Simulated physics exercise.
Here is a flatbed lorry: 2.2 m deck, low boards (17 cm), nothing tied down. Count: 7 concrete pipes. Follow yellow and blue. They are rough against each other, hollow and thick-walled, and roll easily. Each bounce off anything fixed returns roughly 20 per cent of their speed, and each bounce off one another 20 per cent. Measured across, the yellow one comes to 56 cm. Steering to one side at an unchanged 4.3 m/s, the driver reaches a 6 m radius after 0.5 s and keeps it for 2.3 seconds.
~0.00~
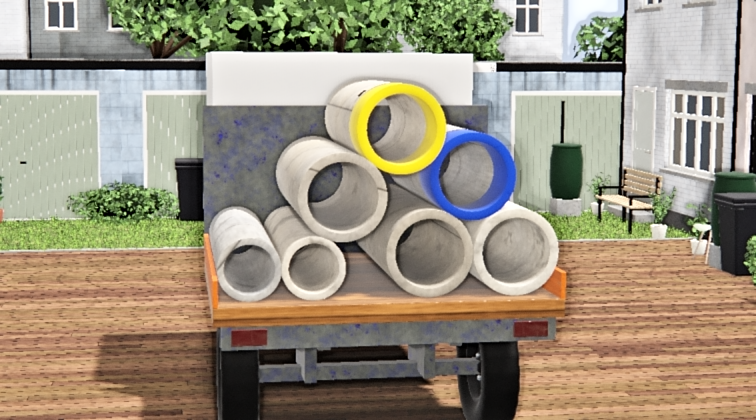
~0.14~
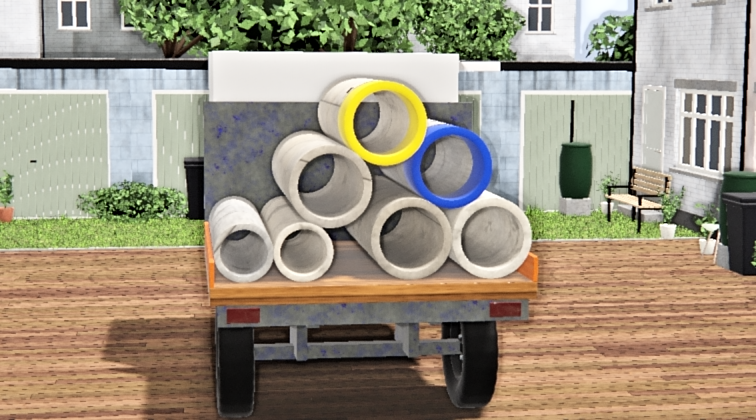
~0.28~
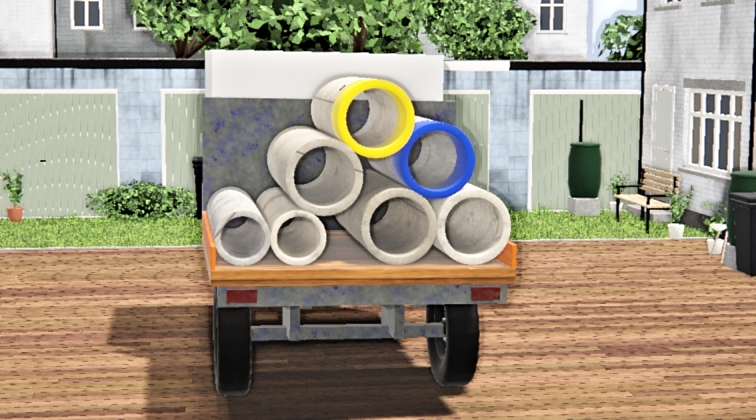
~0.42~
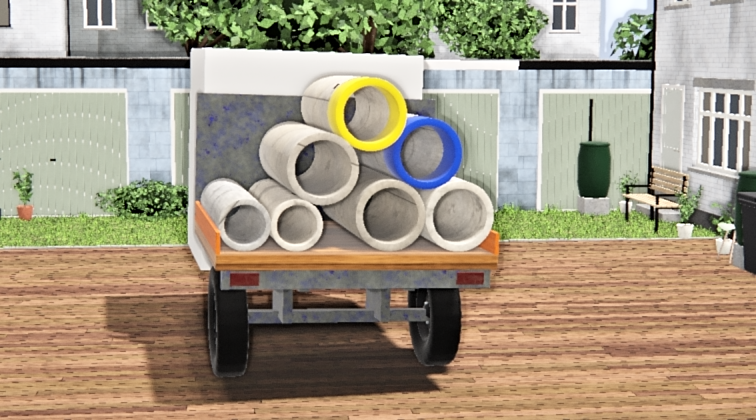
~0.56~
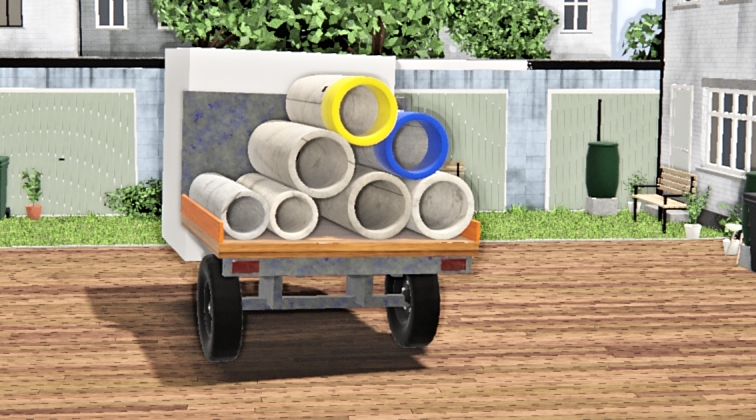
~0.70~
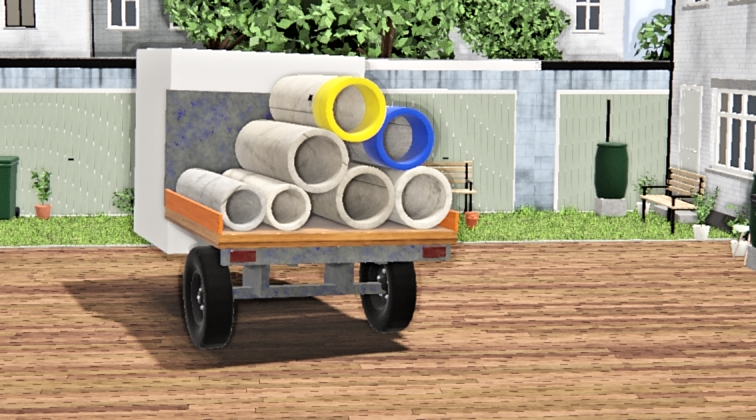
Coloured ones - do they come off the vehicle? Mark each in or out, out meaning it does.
Yellow: Out; blue: Out.
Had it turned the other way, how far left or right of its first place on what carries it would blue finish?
Leftwards, around 25 cm.
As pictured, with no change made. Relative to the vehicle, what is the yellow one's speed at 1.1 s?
Its speed is roughly 1.5 m/s.
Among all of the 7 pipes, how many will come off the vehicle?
2.
By 1.1 s, yellow is up on others, 80 cm from the right edge, rolling right; blue is up on others, 25 cm from the right edge, rolling right; 0 of 7 are off.
By 1.6 s, yellow is up on others, 50 cm from the right edge, rolling right; blue is over the right board and falling; 1 of 7 is off.
By 2.2 s, yellow is over the right board and falling; blue is over the right board and gone; 2 of 7 are off.
Finally (3.4 s), yellow is over the right board and gone; blue is over the right board and gone; 2 of 7 are off.
